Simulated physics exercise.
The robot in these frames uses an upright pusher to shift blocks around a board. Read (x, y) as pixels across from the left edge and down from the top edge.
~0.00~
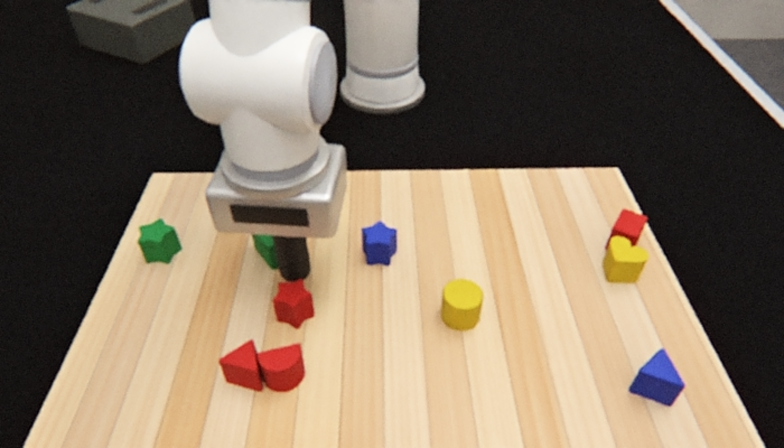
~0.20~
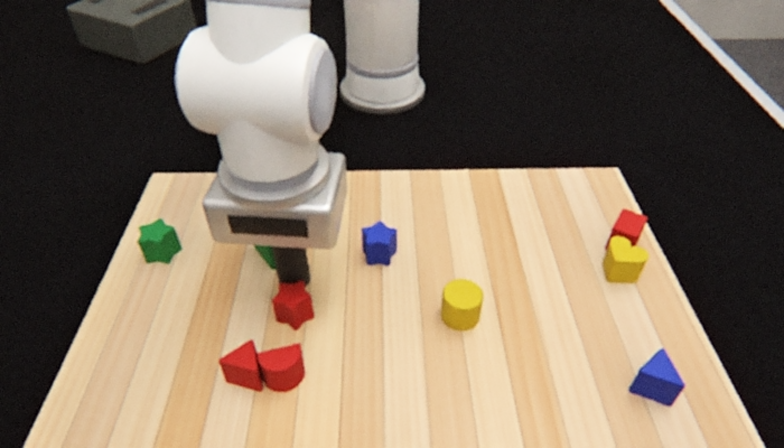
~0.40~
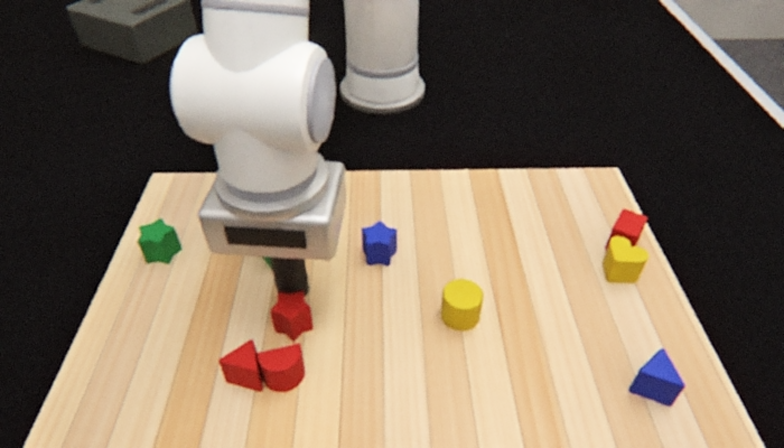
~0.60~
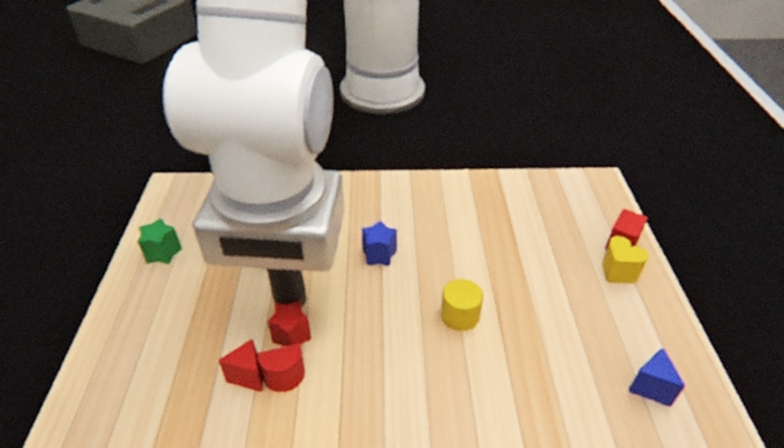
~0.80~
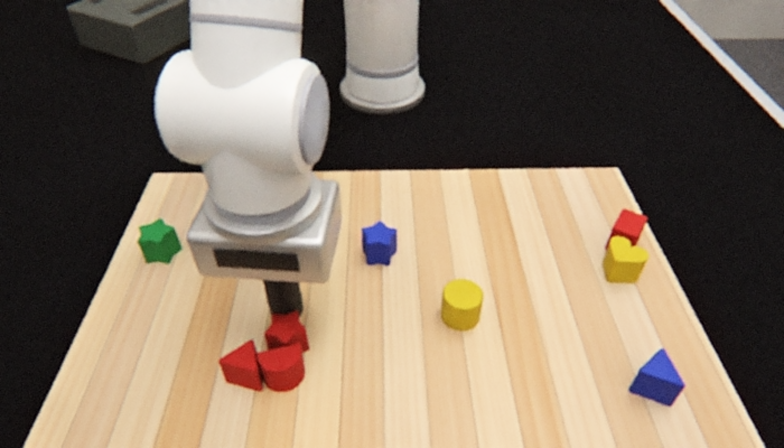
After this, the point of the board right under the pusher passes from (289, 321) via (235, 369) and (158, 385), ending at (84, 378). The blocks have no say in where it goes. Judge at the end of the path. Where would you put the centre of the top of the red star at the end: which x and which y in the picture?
Its top middle will sit at (274, 350).
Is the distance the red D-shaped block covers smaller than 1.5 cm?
Short answer: No.
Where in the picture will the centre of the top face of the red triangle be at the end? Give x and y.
At (218, 385).
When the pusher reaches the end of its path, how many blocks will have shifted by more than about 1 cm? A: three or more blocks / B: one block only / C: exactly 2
A.
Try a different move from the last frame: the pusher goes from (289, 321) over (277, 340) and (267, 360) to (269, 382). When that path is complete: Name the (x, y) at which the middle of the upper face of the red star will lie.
My estimate: (283, 383).
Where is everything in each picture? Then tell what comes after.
In the first picture, pusher tip at (296, 272); block tops, red triangle at (242, 356); green rectangle partly hidden; red D-shaped block at (280, 357); red star at (292, 292).
In the second picture, pusher at (295, 281); blocks unchanged.
In the third picture, pusher at (293, 291); red star at (290, 303).
In the fourth picture, pusher at (291, 301); red star at (288, 314).
In the fifth picture, pusher at (287, 311); red triangle at (242, 356); green rectangle hidden; red D-shaped block at (280, 357); red star at (285, 325).
The first path, step by step. One third of the way, pusher at (231, 360); red triangle at (225, 381), turned 45° anticlockwise; red D-shaped block at (281, 376); red star at (274, 350), turned 50° anticlockwise.
Two thirds of the way, pusher at (152, 375); red triangle at (218, 385), turned 80° anticlockwise; red D-shaped block at (281, 376); red star at (274, 350), turned 50° anticlockwise.
At the end, pusher at (77, 369); red triangle at (218, 385), turned 80° anticlockwise; green rectangle in place; red D-shaped block at (281, 376); red star at (274, 350), turned 50° anticlockwise.
